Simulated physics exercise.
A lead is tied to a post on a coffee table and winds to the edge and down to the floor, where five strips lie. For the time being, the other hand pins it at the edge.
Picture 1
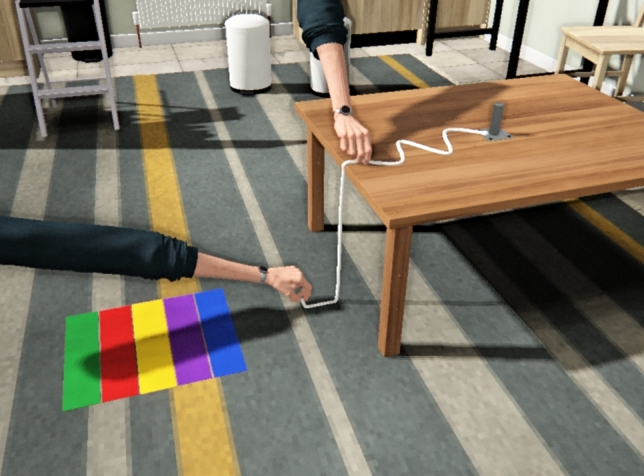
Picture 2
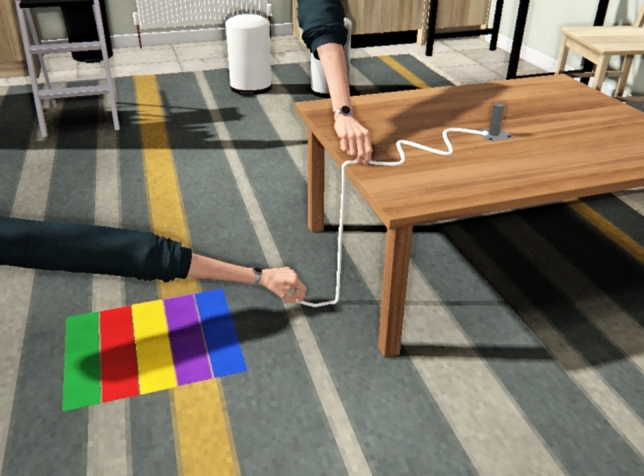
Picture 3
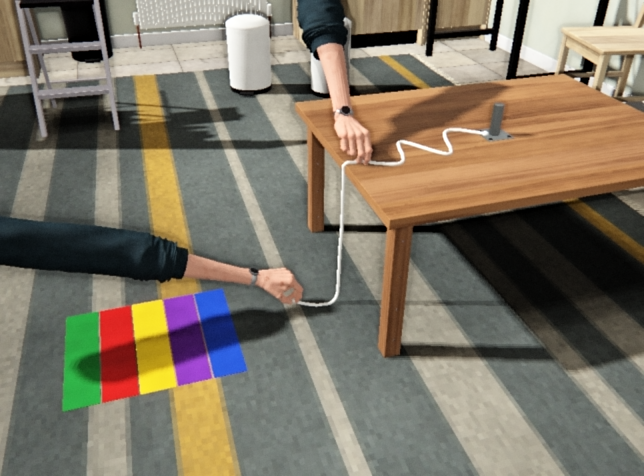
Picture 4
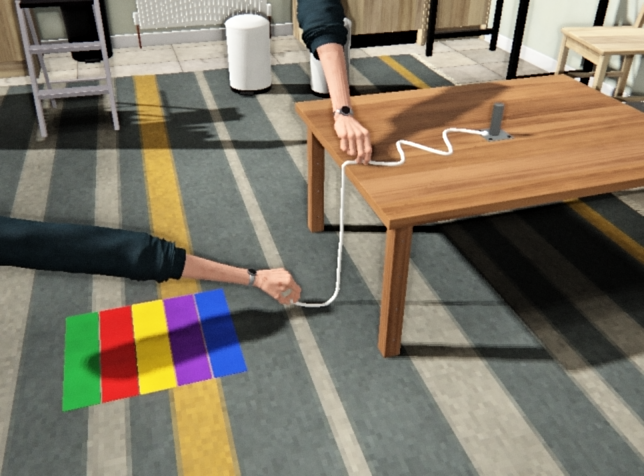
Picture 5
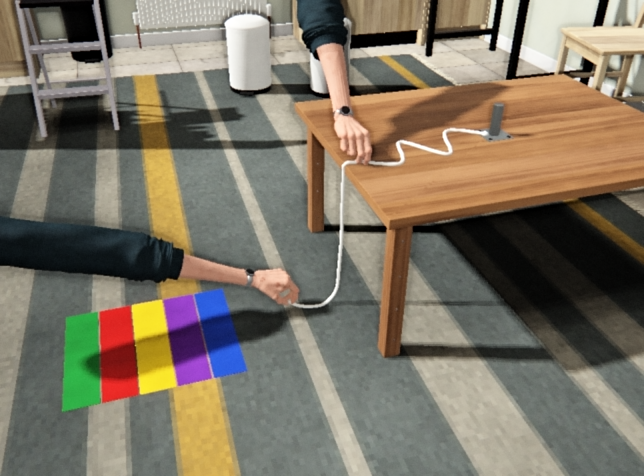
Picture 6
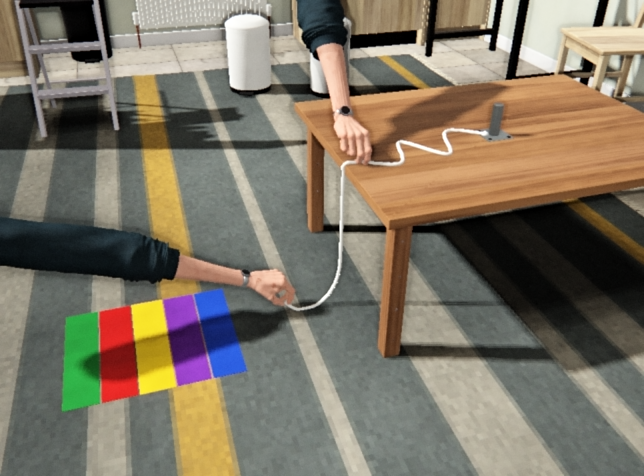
A white lead runs from a small grey post on a wooden coffee table, winding to the edge and down to a striped grey carpet, seen from above in a fixed view. One hand pins it at the table's edge, while another, reaching from the left beside green, red, yellow, purple and blue strips, holds its lower end. That lower hand shifts very slightly left, and the lead's bend softens into a rounder curve.
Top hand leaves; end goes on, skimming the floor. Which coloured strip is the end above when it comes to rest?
The green one.
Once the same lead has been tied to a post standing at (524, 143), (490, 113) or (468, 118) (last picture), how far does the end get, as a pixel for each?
About (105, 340), (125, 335) and (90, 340).
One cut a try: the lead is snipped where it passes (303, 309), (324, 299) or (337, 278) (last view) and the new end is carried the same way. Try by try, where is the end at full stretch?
Case by case: Close to (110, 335), (145, 330) and (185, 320).
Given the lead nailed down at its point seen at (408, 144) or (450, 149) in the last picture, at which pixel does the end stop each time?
(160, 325); (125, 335).
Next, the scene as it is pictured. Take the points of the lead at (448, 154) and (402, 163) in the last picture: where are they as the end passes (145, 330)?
(404, 153), then (332, 198).
Soon after, end near (145, 330); over yellow.
Then, end near (106, 338); over red.
At full stretch, end near (82, 342); over green. Over green.
